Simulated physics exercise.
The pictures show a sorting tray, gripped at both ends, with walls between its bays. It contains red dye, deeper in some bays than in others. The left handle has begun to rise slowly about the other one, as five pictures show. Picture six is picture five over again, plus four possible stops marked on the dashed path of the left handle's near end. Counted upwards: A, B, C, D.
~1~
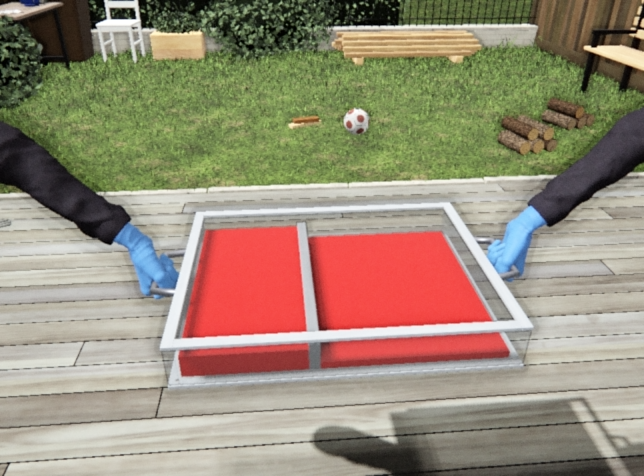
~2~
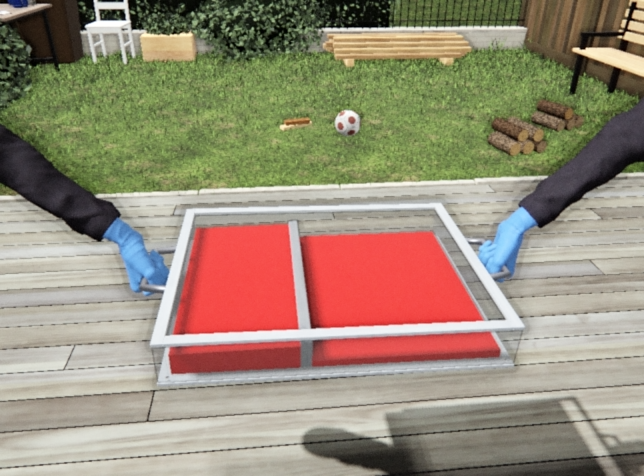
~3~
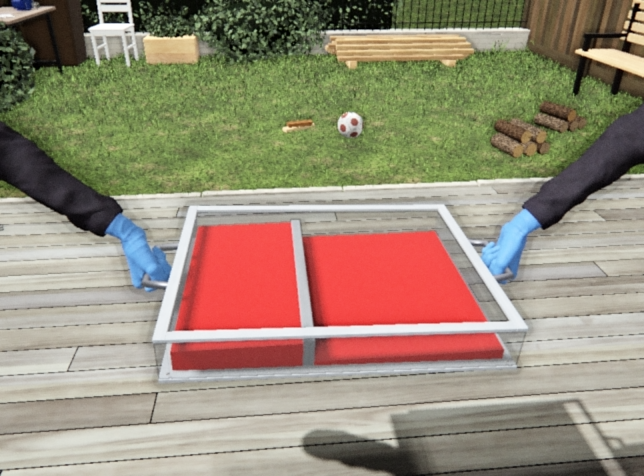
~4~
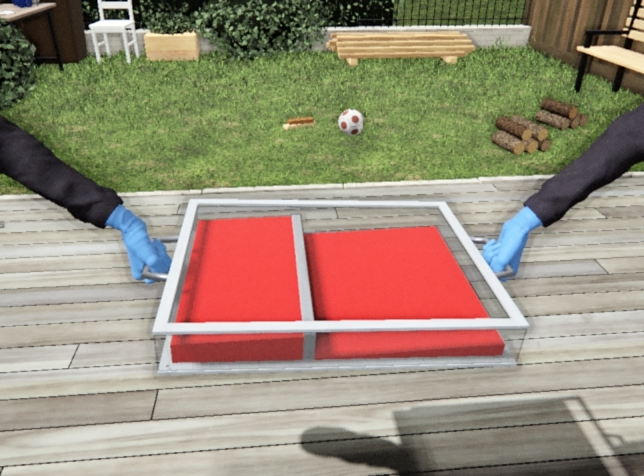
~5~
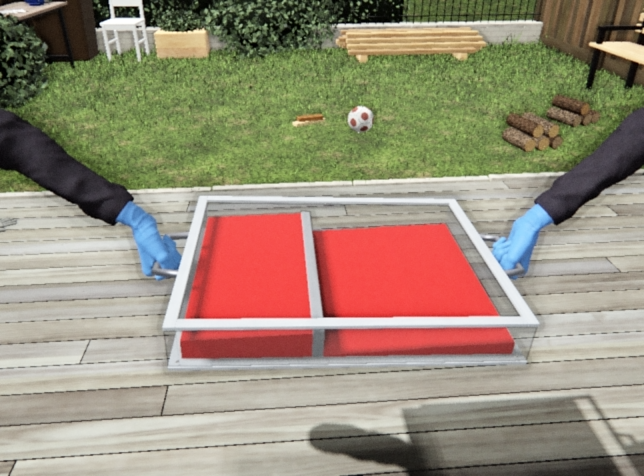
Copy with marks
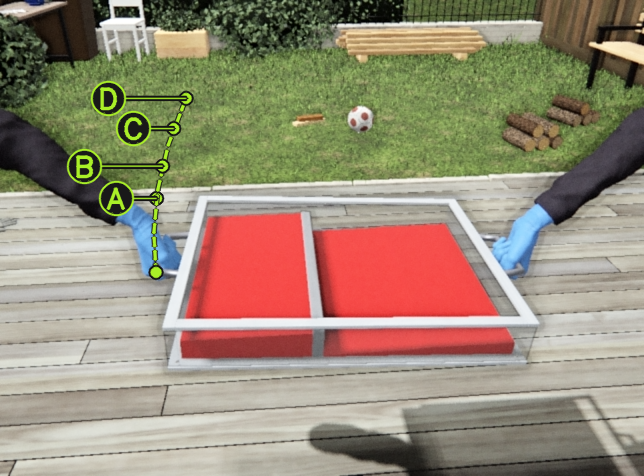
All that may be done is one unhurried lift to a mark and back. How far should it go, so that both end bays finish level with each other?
Use mark A.
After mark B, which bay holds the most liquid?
The right bay.
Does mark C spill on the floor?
Yes.
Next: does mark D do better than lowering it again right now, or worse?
Mark D is worse.
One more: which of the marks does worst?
Here it is mark D.
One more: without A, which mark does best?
Mark B.
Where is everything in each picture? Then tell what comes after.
In the first picture, the tray is level; deepest in the left bay, at (251, 280), shallowest in the right; left handle at (160, 273).
In the second picture, tipped about 1° down to the right; no wall is crossed; left handle at (150, 269).
In the third picture, tipped about 2° down to the right; no wall is crossed; left handle at (152, 265).
In the fourth picture, tipped about 3° down to the right; no wall is crossed; left handle at (152, 257).
In the fifth picture, tipped about 3° down to the right; deepest in the left bay, at (254, 265), shallowest in the right; left handle at (162, 254).
On the marked copy, A at (156, 198); B at (162, 166); C at (173, 128); D at (186, 98).
With A, the two end bays stand about equally deep; nothing spills.
With B, the right end bay stands a little deeper than the other; about 6 % goes over the rim.
With C, the right end bay stands a little deeper than the other; about 28 % goes over the rim.
With D, the right end bay stands a little deeper than the other; about 40 % goes over the rim.
